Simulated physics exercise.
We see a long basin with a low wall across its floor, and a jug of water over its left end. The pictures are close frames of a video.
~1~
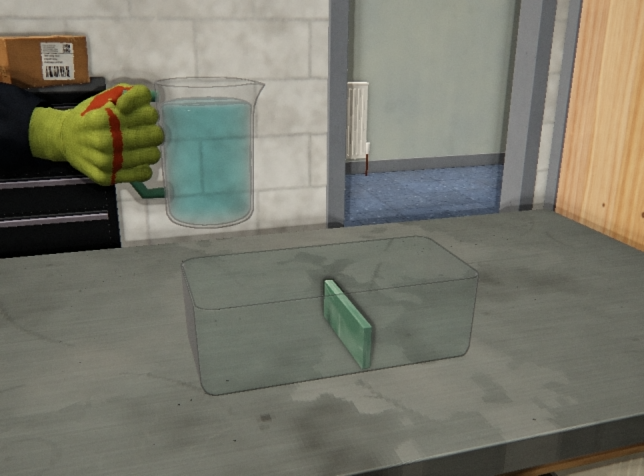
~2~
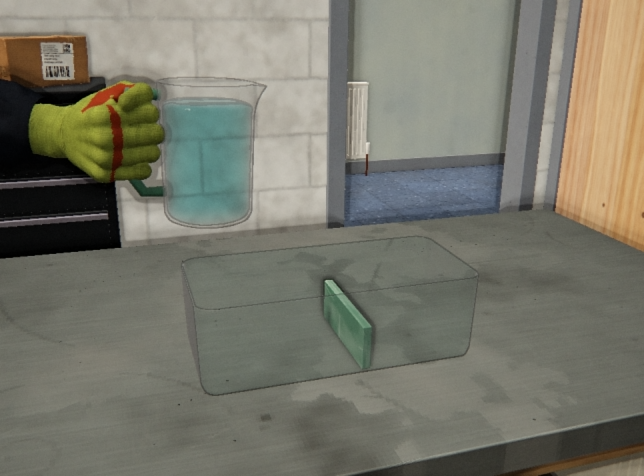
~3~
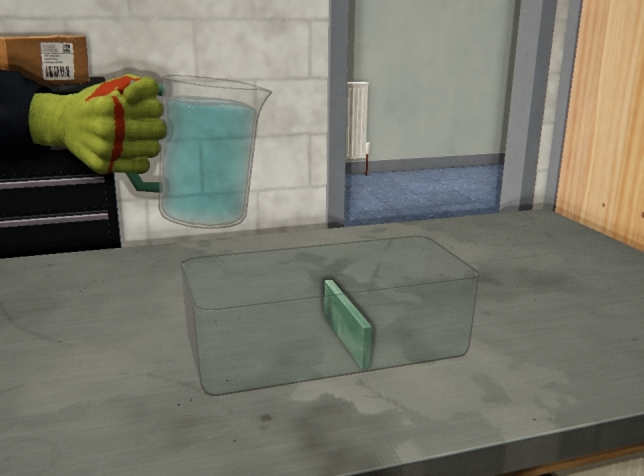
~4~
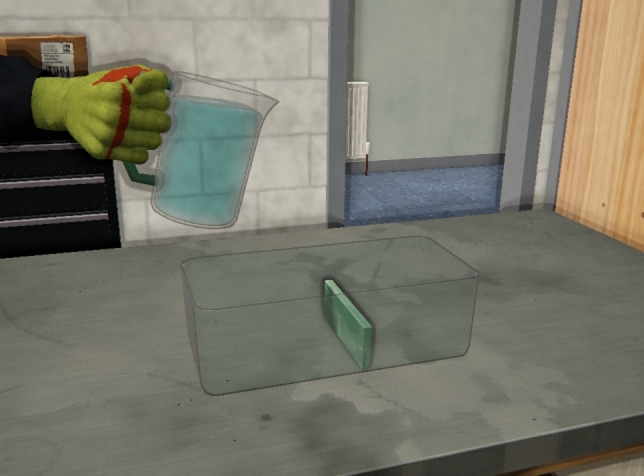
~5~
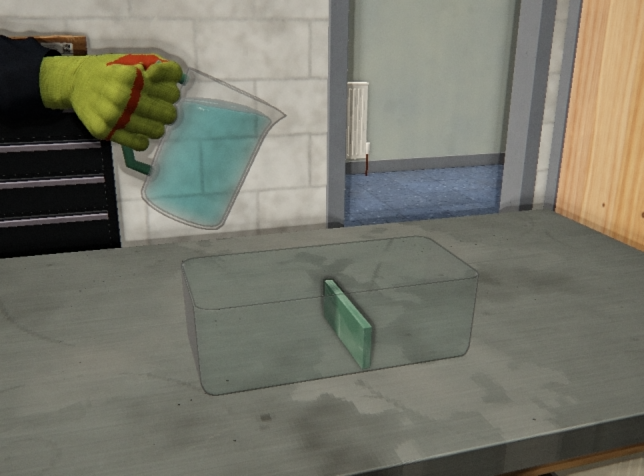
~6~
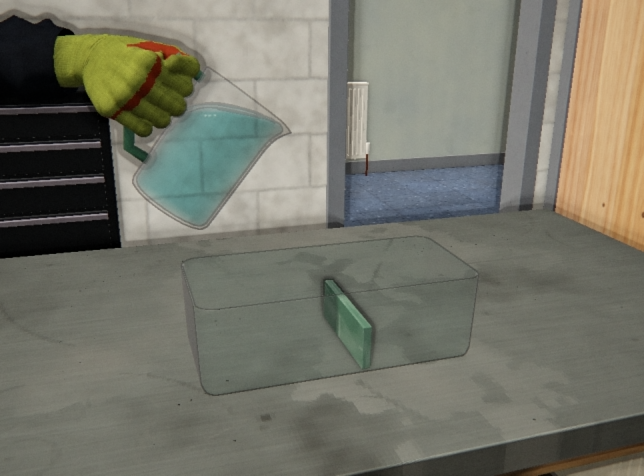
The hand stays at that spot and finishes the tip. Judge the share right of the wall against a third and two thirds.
The share right of the wall is under a third.
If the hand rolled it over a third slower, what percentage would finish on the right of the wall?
Close to 15 per cent.
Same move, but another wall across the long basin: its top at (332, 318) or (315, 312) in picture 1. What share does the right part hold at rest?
Roughly 55 per cent, and 85 per cent.
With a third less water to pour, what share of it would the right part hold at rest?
Close to 5 per cent.
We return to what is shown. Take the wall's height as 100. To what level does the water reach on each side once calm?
Near 40 on the left, 10 on the right.
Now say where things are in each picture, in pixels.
Tilt 0°; pouring edge (264, 83); surface from (159, 104) to (251, 102); the long basin's rim runs from (188, 285) to (453, 255); the wall's top is at (346, 303), in the first frame.
Tilt 2°; pouring edge (266, 84); surface from (160, 103) to (251, 103), in the second frame.
Tilt 7°; pouring edge (272, 90); surface from (165, 100) to (256, 106), in the third frame.
Tilt 15°; pouring edge (279, 100); surface from (168, 112) to (261, 110), in the fourth frame.
Tilt 26°; pouring edge (286, 114); surface from (162, 138) to (270, 115), in the fifth frame.
Tilt 38°; pouring edge (291, 131); surface from (153, 145) to (280, 121), in the sixth frame.
A moment on, the jug is tipped right over and 60 per cent is still to pour, 8 is left of the wall and 5 right of it.
Next, the jug is tipped right over and 22 per cent is still to pour, 48 is left of the wall and 10 right of it.
Then the jug is tipped right over and 5 per cent is still to pour, 68 is left of the wall and 14 right of it.
Later the jug is tipped right over and 0 per cent is still to pour, 78 is left of the wall and 15 right of it.
In the end 79 per cent lies left of the wall, 15 right of it and 6 outside.
